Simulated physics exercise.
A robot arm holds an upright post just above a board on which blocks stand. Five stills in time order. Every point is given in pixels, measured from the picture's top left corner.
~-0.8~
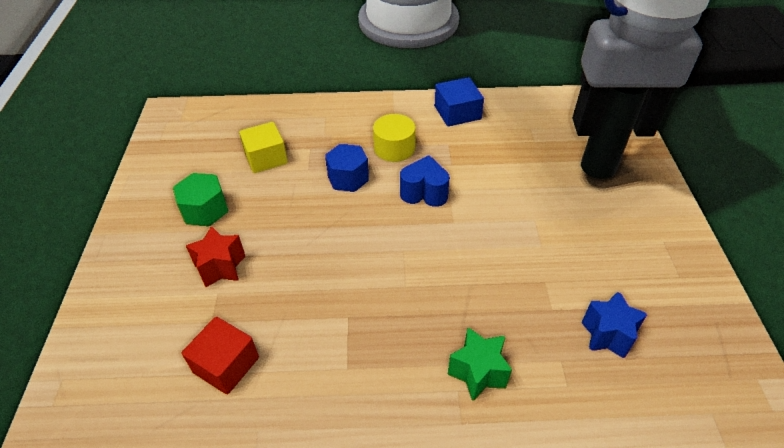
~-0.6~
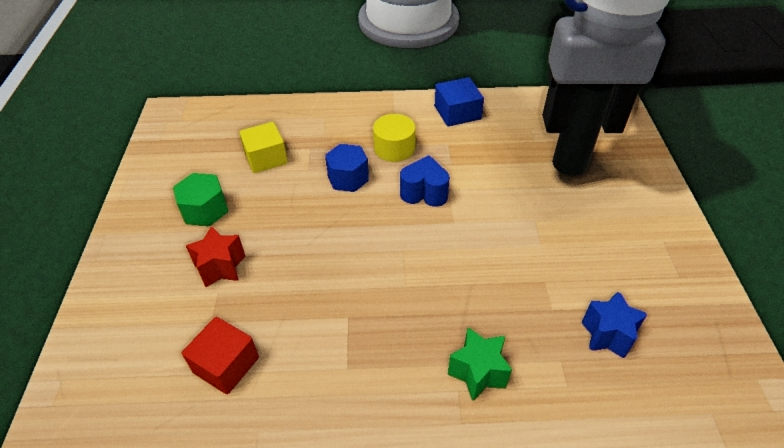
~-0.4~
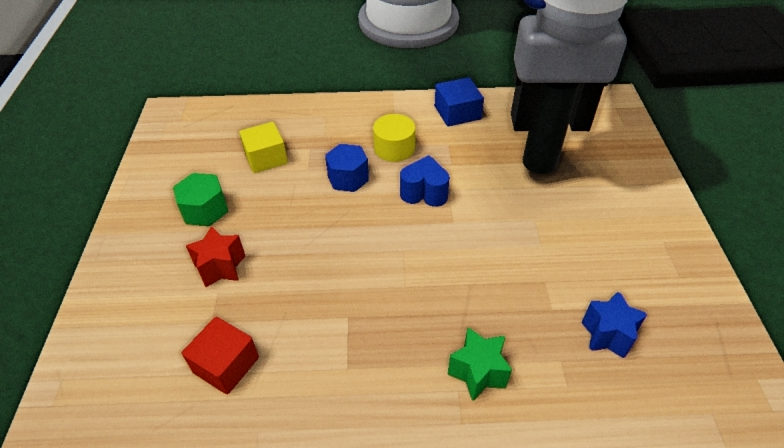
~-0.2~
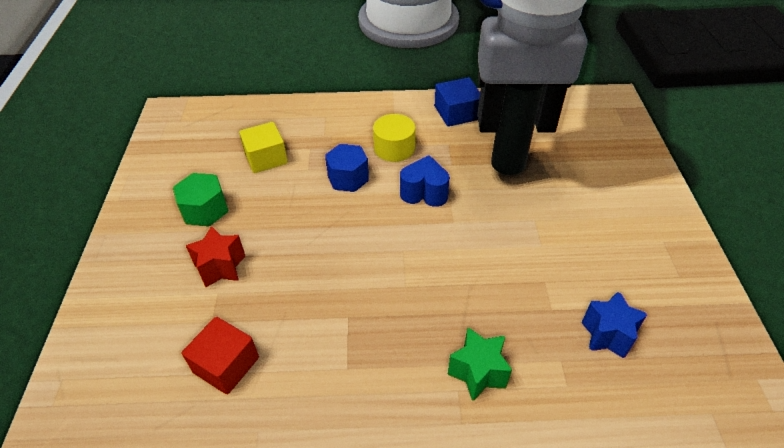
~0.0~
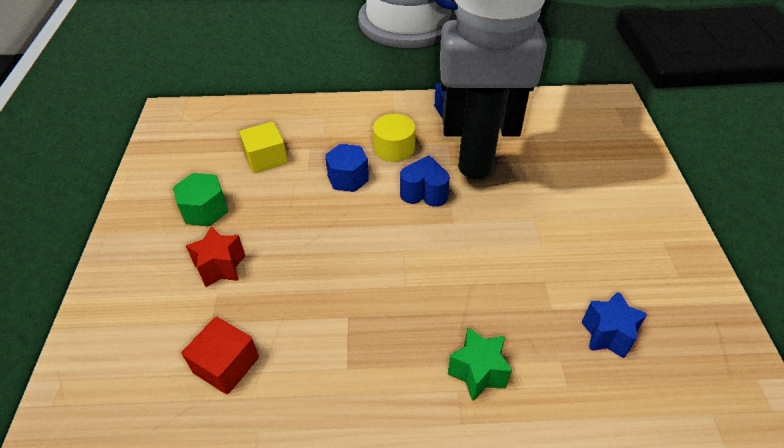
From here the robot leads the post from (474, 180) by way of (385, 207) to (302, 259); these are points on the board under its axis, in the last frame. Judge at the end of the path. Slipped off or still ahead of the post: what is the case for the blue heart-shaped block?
At that point it is off to one side or behind.
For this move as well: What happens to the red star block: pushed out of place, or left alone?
That block will keep its spot.
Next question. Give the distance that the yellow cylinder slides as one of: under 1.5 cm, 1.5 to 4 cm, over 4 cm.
Below 1.5 cm.
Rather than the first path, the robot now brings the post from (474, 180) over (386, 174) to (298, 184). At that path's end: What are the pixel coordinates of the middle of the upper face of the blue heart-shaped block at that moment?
It will likely be found at (396, 177).
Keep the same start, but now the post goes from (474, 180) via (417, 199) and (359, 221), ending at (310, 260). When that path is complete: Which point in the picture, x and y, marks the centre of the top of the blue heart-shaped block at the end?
By then it is at (319, 188).
On the path given first. One third of the way, post (414, 183); blue heart-shaped block (378, 180), turned 15° clockwise.
Two thirds of the way, post (354, 210); blue heart-shaped block (315, 194), turned 65° clockwise.
At the end, post (299, 246); red star block not moved; blue hexagon not moved; yellow cylinder not moved; blue heart-shaped block (305, 196), turned 80° clockwise.
